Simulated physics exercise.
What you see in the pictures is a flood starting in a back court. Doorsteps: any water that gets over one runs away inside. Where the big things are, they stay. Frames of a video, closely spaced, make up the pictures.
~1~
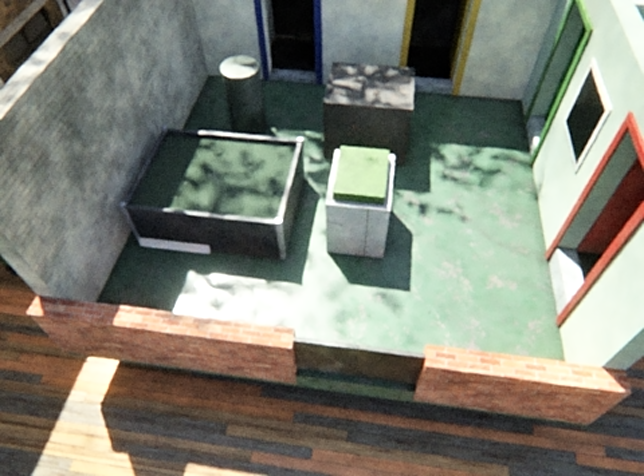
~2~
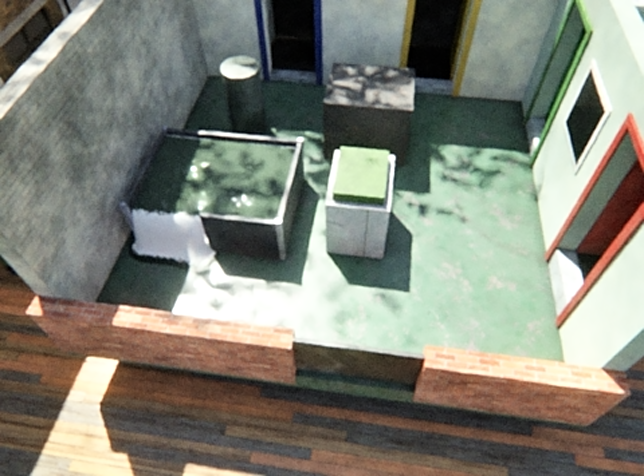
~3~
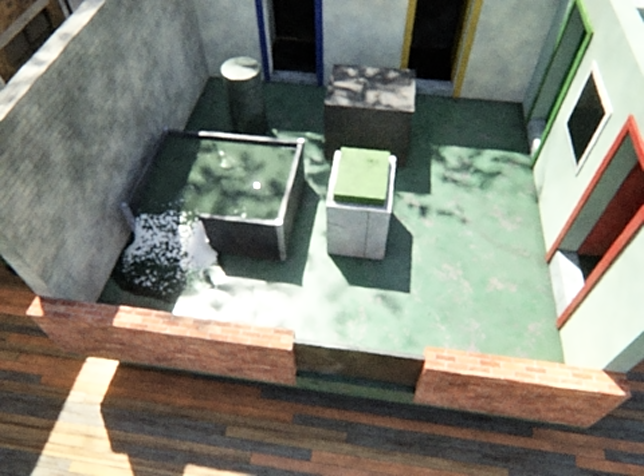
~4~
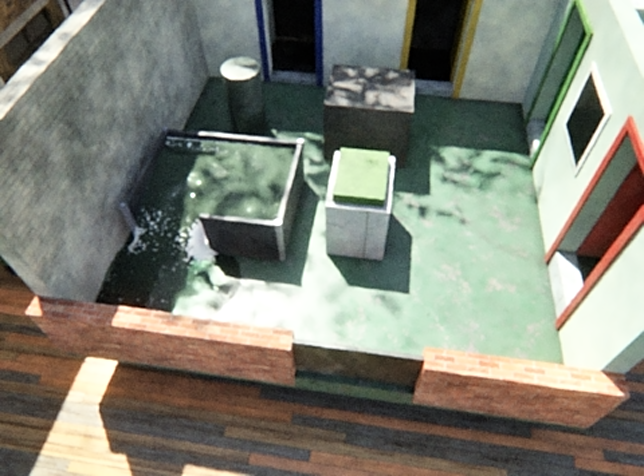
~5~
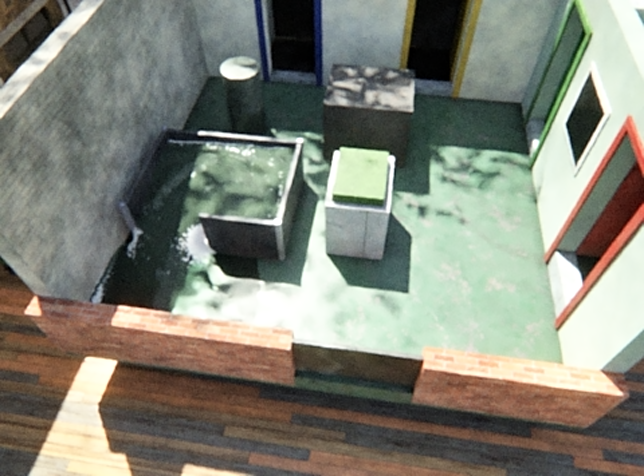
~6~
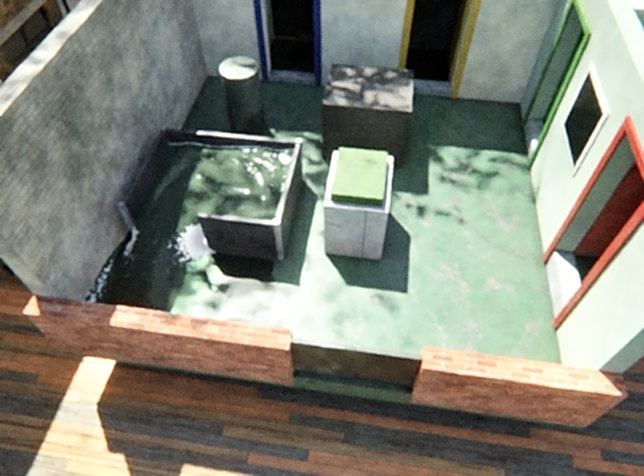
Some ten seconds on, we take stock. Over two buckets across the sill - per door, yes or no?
Green door no, red door no, yellow door no, blue door no.
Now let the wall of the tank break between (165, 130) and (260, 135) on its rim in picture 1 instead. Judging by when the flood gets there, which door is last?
That would be the door marked red.
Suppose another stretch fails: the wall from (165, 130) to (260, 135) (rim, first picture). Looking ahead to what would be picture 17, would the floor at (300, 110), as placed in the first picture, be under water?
Submerged.
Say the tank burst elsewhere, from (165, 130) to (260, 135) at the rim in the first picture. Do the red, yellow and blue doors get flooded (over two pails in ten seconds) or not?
Red door stays within the limit, yellow door stays within the limit, blue door exceeds the limit.
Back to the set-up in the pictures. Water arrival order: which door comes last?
Answer - the yellow-painted one.
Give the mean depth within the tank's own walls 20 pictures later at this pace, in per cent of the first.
Near 34 in a hundred.
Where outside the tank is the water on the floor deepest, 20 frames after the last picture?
At about (546, 324).
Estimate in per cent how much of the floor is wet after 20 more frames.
I reckon 50 per cent or so.
A moment on, water covers 15 % of the floor; the green door not reached, the red door not reached, the yellow door not reached, the blue door not reached.
Next, water covers 30 % of the floor; the green door not reached, the red door not reached, the yellow door not reached, the blue door not reached.
Then, water covers 50 % of the floor; the green door not reached, the red door wet at the sill, nothing in, the yellow door not reached, the blue door not reached.
Later, water covers 80 % of the floor; the green door wet at the sill, nothing in, the red door wet at the sill, nothing in, the yellow door wet at the sill, nothing in, the blue door wet at the sill, nothing in.
In the end, water covers 95 % of the floor; the green door wet at the sill, nothing in, the red door wet at the sill, nothing in, the yellow door wet at the sill, nothing in, the blue door wet at the sill, nothing in.
